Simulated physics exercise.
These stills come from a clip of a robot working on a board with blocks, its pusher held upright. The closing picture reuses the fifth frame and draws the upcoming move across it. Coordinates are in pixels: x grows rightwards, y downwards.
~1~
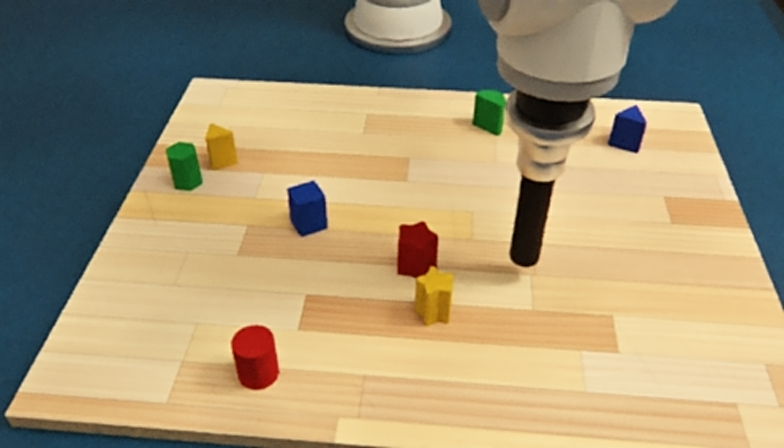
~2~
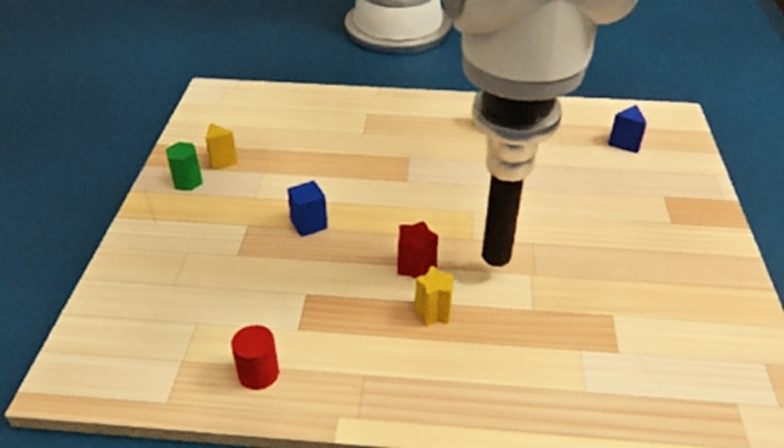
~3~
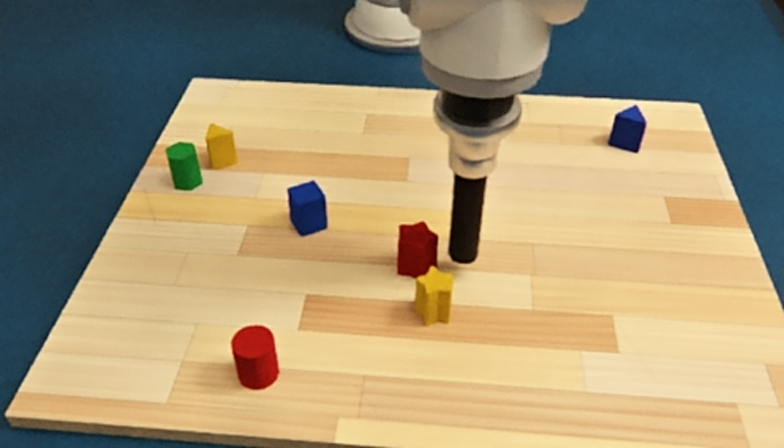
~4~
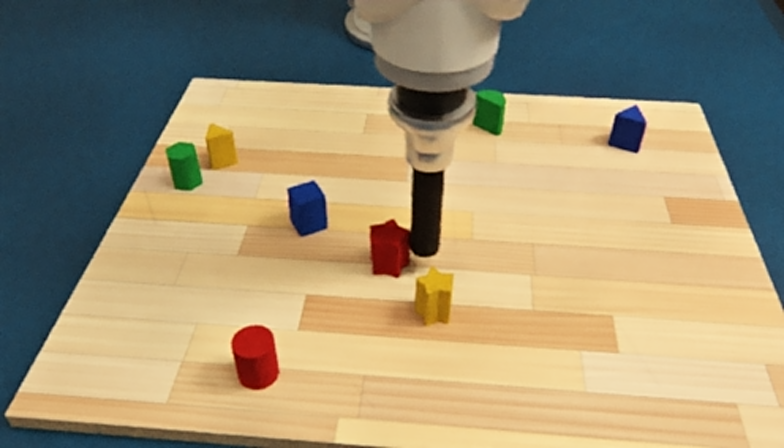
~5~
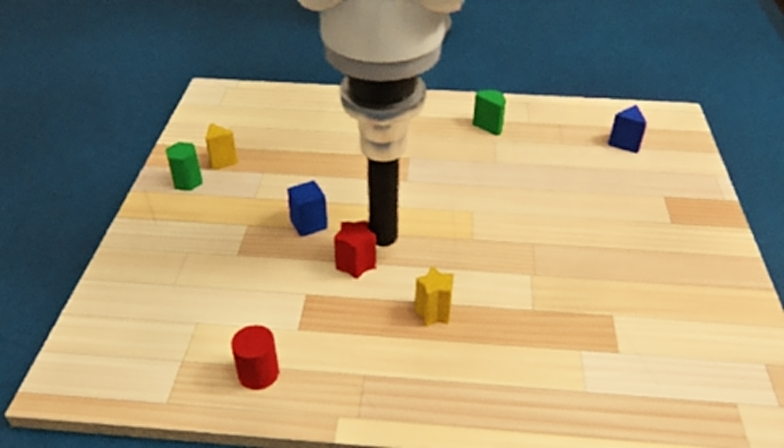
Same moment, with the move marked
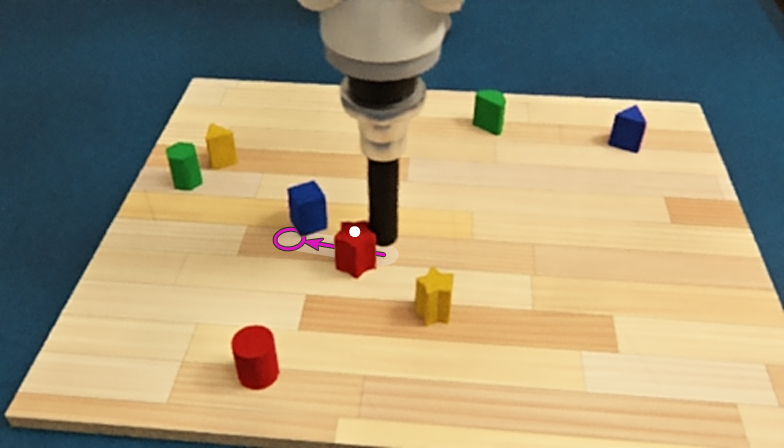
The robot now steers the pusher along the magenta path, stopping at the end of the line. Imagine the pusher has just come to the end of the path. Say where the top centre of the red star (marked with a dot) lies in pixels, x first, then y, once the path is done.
For the centre of its top, I'd go with (324, 235).
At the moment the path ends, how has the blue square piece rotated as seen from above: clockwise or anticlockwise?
Viewed from the top, it goes clockwise.
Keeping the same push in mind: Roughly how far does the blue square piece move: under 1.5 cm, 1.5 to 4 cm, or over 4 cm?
It slides not even 1.5 cm.
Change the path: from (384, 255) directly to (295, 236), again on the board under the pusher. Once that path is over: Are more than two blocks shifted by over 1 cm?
No.
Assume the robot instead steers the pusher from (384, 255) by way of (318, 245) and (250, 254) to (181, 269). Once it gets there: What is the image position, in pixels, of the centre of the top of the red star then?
Top centre: (323, 235).
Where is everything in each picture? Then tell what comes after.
In the first picture, pusher tip (524, 259); block tops, blue square piece (306, 192); red star (417, 234); yellow star (436, 280).
In the second picture, pusher (496, 258); blocks unchanged.
In the third picture, pusher (463, 256); blocks unchanged.
In the fourth picture, pusher (425, 249); red star (389, 232).
In the fifth picture, pusher (384, 239); blue square piece (306, 192); red star (355, 232); yellow star (436, 280).
Path on the board, from (384, 255) to (289, 239); the dot is on the red star.
The first path, step by step. Halfway along, pusher (333, 231); red star (326, 235), turned 55° anticlockwise.
At the end, pusher (287, 223); blue square piece (297, 188), turned 40° clockwise; red star (324, 235), turned 65° anticlockwise; yellow star in place.
